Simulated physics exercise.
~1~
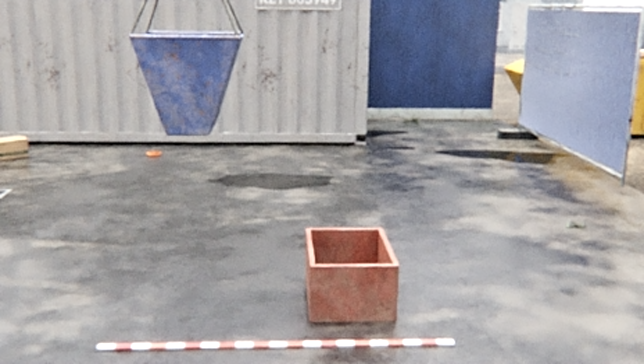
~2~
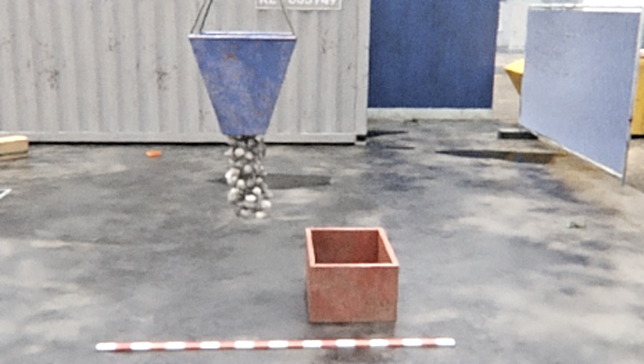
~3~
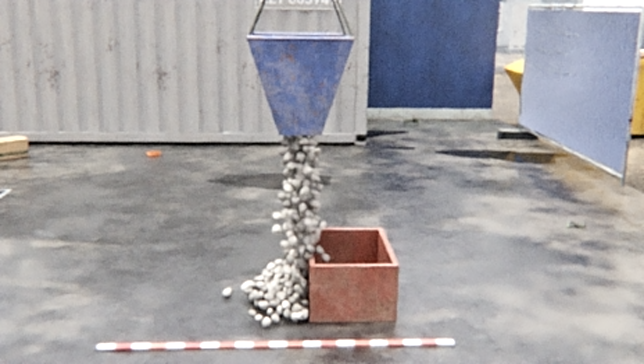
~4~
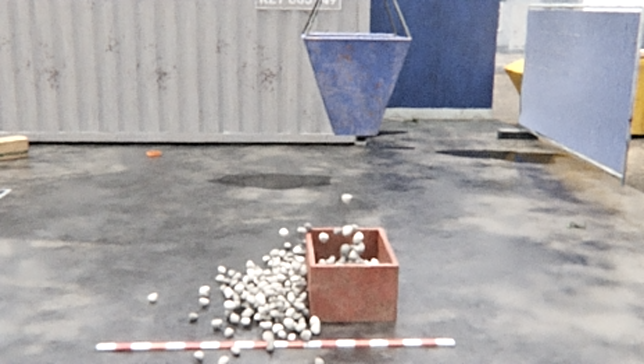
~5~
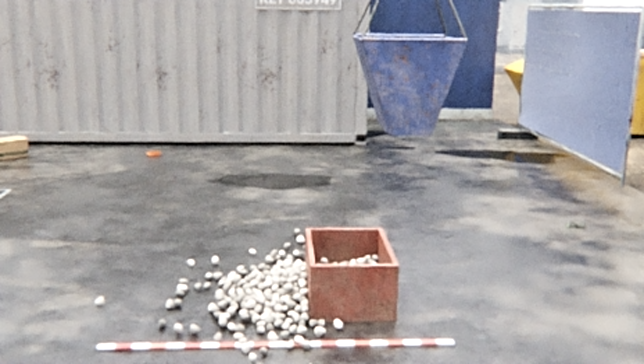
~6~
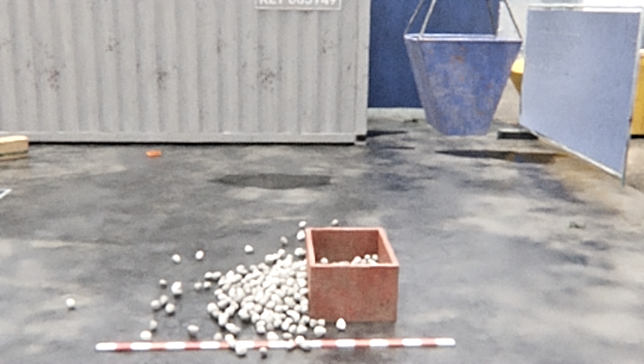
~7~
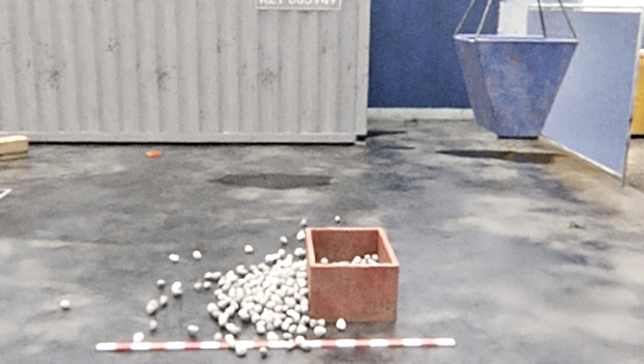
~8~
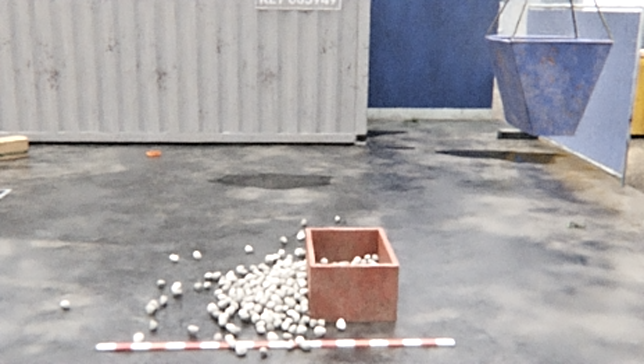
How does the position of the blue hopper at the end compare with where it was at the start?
At the start the hopper hangs at the upper left, in front of the grey container. By the end it is at the upper right, in front of the blue-grey panel, at about the same height.
